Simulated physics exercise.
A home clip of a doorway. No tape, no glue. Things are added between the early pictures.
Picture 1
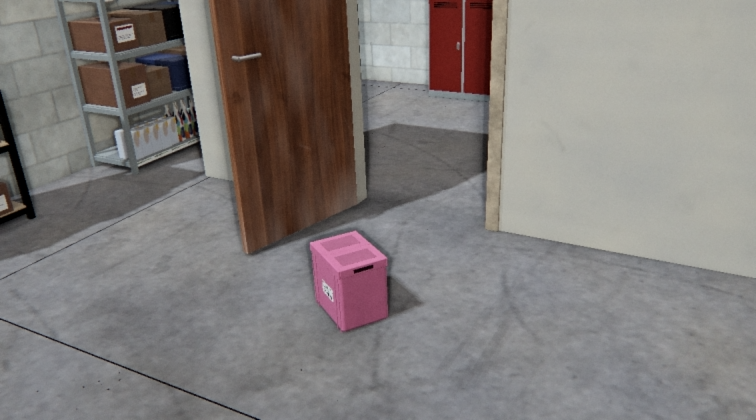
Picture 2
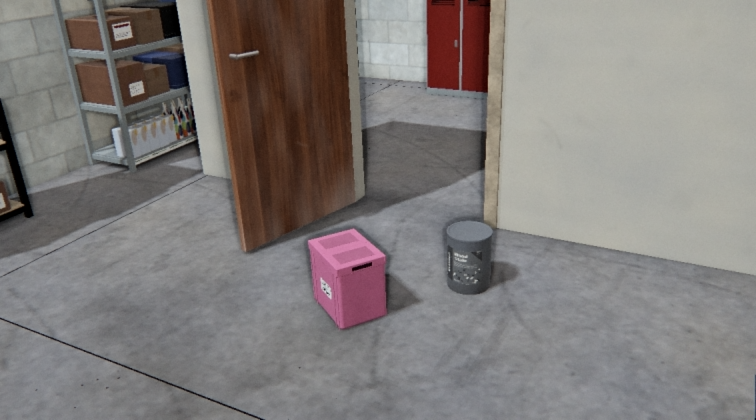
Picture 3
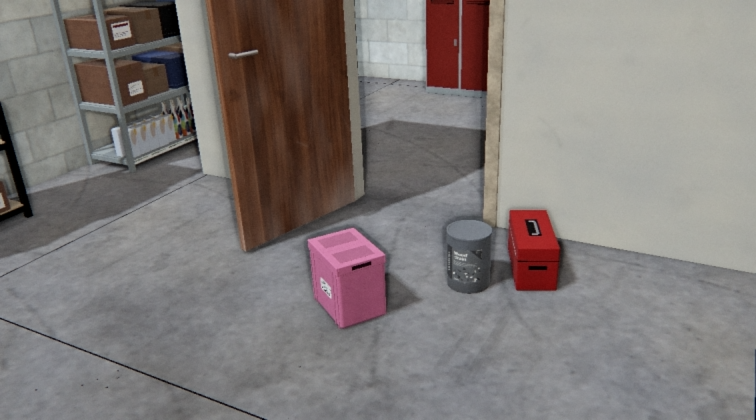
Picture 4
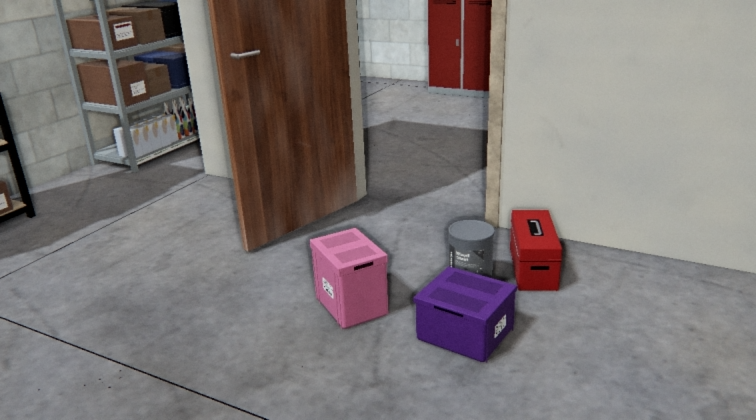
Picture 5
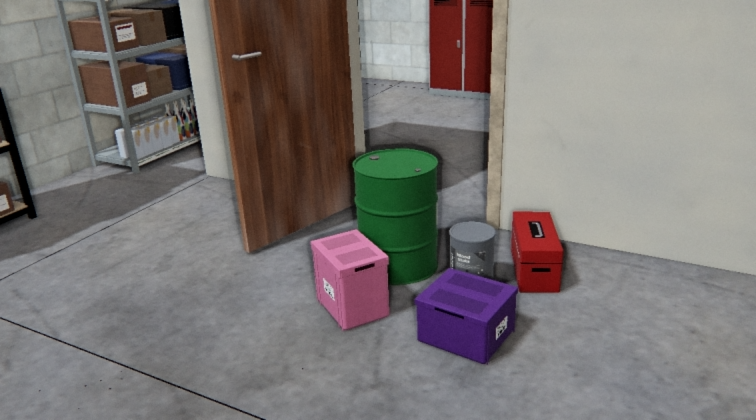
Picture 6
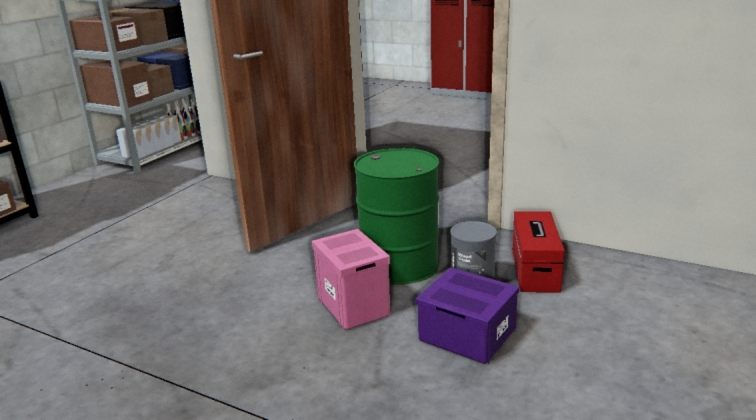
A brown wooden door stands wide open in a grey concrete storeroom, seen from slightly above, with shelves of boxes at left and red lockers beyond the doorway. A pink tote sits alone on the floor before it, then a grey pail, a red toolbox at right, a purple tote in front and a tall green drum behind appear in turn. The door stays still, and the view barely shifts.
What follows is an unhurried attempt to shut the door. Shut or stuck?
It stops short.
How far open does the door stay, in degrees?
Some 60° open.
Then, 0.70 s on from there, door 87° open.
Then, 1.00 s on from there, door 71° open.
In the end, door 59° open; all 5 unmoved. At the end, from the last picture's camera, green drum near (403, 215).
